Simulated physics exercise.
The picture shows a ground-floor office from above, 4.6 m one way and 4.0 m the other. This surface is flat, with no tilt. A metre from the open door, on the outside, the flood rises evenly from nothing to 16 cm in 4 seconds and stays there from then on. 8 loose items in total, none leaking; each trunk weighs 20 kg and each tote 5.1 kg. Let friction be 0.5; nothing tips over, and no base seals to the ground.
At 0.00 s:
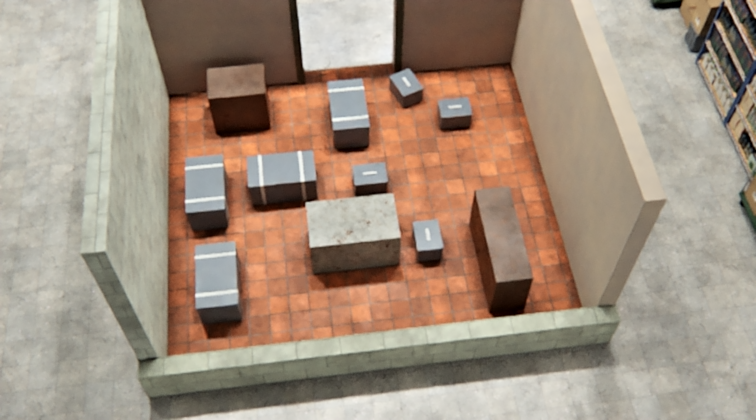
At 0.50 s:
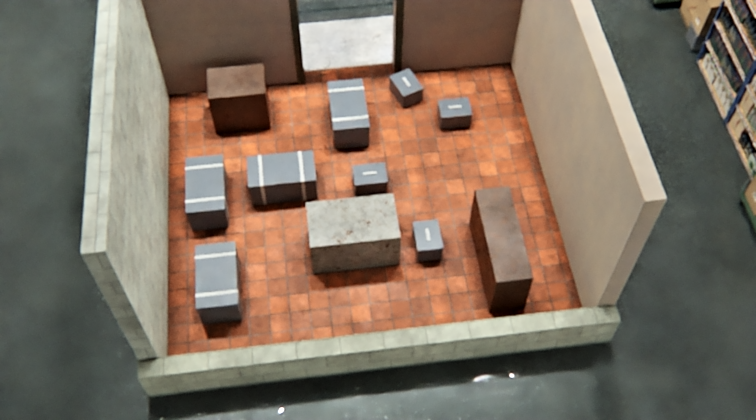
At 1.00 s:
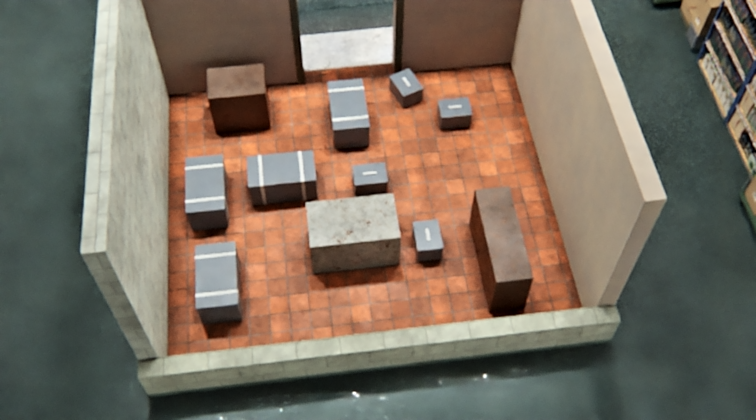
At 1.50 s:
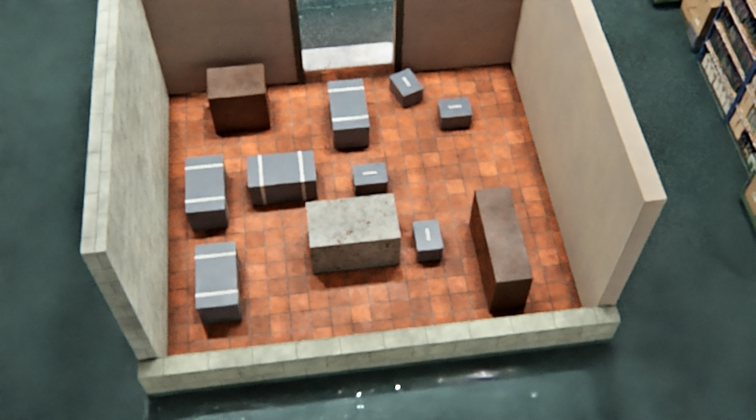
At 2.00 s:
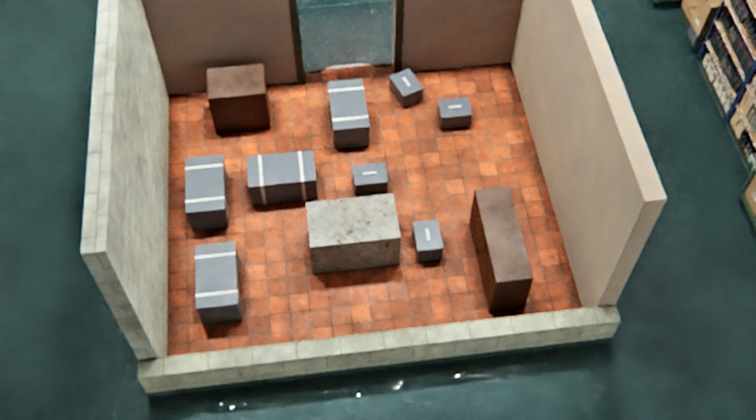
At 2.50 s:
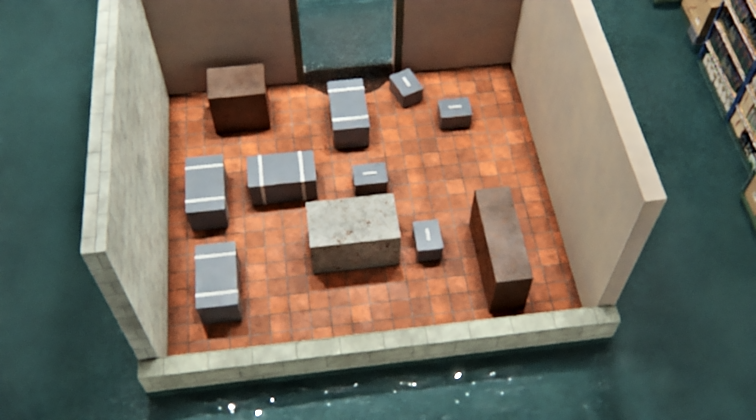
Dark water spreading around a walled room and creeping over the pale doorway slab, while boxes on the tiled floor stay still.
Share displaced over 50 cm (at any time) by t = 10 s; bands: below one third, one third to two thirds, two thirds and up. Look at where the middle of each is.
The fraction is neither low nor high.
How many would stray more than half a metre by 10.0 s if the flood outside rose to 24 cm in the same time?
Under that setup the answer is 6.
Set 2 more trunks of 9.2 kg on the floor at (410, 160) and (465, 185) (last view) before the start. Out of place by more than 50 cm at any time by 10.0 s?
In that order: Beyond the mark, beyond the mark.
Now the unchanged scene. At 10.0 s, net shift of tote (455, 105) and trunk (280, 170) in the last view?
20 cm and 100 cm respectively.
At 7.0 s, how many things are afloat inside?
Tally: 0 of them.
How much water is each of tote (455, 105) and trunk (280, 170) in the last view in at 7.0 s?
Some 1 cm at the first, some 4 cm at the second.
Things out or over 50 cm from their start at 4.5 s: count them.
I get 0.
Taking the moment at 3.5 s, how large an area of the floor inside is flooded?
Wet area: Approx. 1.5 m2.
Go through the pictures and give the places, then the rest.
A trunk at (348, 104), on the bottom; a tote at (455, 107), on the bottom; 0.0 m2 under water; 0 of 8 have shifted, in the first frame.
A trunk at (348, 104), on the bottom; a tote at (455, 107), on the bottom; 0.0 m2 under water; 0 of 8 have shifted, in the second frame.
A trunk at (348, 104) rests on the ground; a tote at (455, 107) rests on the ground; 0.0 m2 under water; 0 of 8 have shifted, in the third frame.
A trunk at (348, 104), on the bottom; a tote at (455, 107), on the bottom; 0.0 m2 under water; 0 of 8 have shifted, in the fourth frame.
A trunk at (348, 104), on the bottom; a tote at (455, 107), on the bottom; water covers 0.0 m2; 0 of 8 have shifted, in the fifth frame.
A trunk at (348, 104), on the bottom; a tote at (455, 107), on the bottom; 0.2 m2 under water; 0 of 8 have shifted, in the sixth frame.
After 3.5 s 0 of 8 are over 50 cm from their spots; 0 afloat.
After 4.5 s 0 of 8 are over 50 cm from their spots; 0 afloat.
After 7.0 s 1 of 8 are over 50 cm from their spots; 0 afloat.
After 10.0 s 3 of 8 are over 50 cm from their spots, and 3 have been at some point; 3 afloat.
